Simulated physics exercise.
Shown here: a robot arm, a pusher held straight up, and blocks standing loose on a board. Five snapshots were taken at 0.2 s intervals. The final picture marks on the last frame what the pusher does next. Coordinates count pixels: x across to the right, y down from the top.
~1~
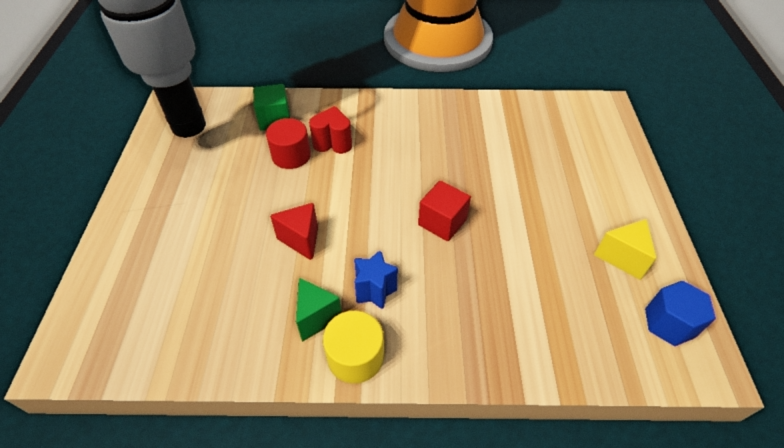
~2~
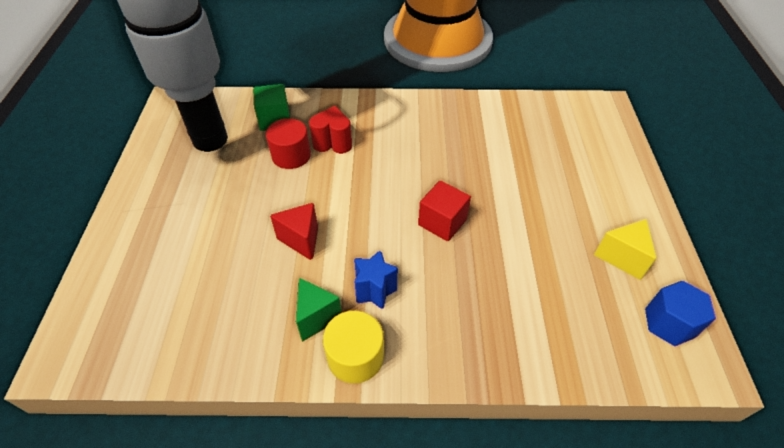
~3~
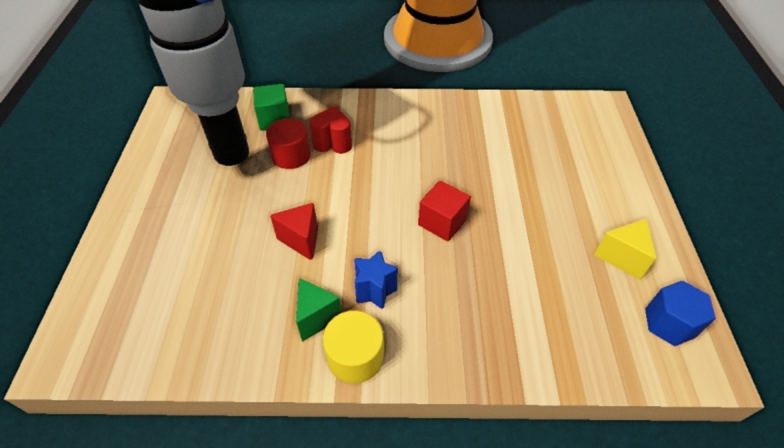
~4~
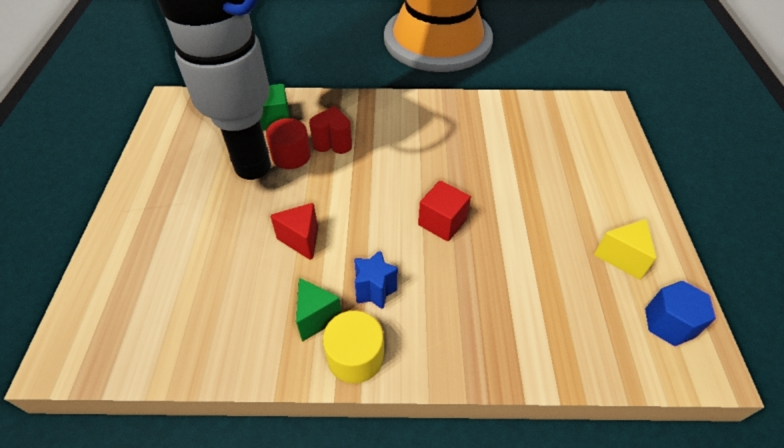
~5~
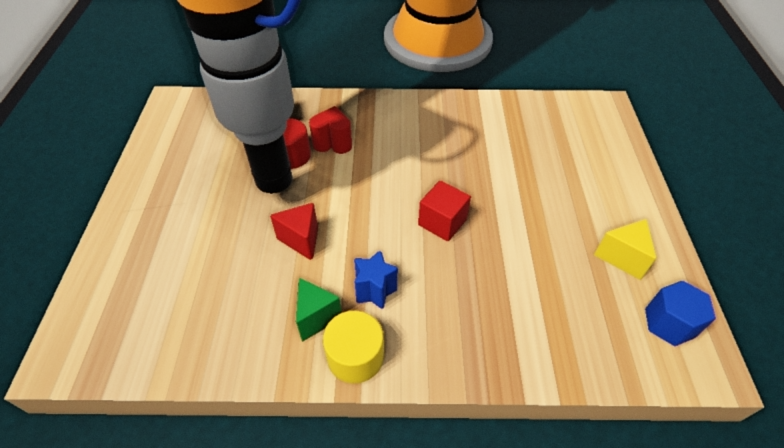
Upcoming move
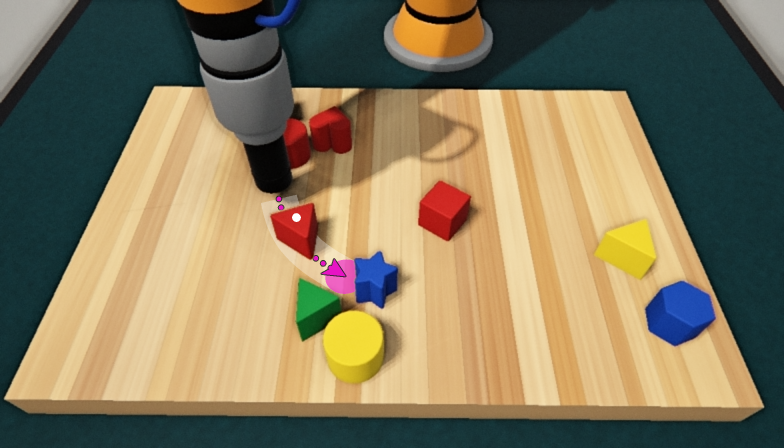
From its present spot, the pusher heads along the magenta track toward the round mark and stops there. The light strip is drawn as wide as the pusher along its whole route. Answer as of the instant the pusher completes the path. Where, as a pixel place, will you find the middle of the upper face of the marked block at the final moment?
The middle of its upper face should be somewhere near (364, 280).
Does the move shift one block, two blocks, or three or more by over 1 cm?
Moved: 2.
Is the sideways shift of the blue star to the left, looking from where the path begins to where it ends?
Answer: Yes.
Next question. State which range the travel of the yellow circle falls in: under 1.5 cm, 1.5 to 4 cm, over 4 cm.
If I had to pick, the yellow circle travels less than 1.5 cm here.
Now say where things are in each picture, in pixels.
The first picture shows lower end of the pusher (189, 127), tops of blocks, red three-sided block (296, 218), green three-sided block (311, 298), yellow circle (353, 336), blue star (374, 269).
The second picture shows pusher (211, 141), blocks as before.
The third picture shows pusher (232, 155), blocks as before.
The fourth picture shows pusher (253, 168), blocks as before.
The fifth picture shows pusher (274, 181), red three-sided block (296, 218), green three-sided block (311, 298), yellow circle (353, 336), blue star (374, 269).
The drawn path runs from (279, 199) over (289, 228) and (312, 255) to (346, 276); the dot is on the red three-sided block.
One third of the way, pusher (285, 212); red three-sided block (303, 227), turned 15° anticlockwise.
Two thirds of the way, pusher (308, 238); red three-sided block (330, 254), turned 20° anticlockwise.
At the end, pusher (343, 260); red three-sided block (364, 280); green three-sided block not moved; yellow circle not moved; blue star (404, 281), turned 25° anticlockwise.
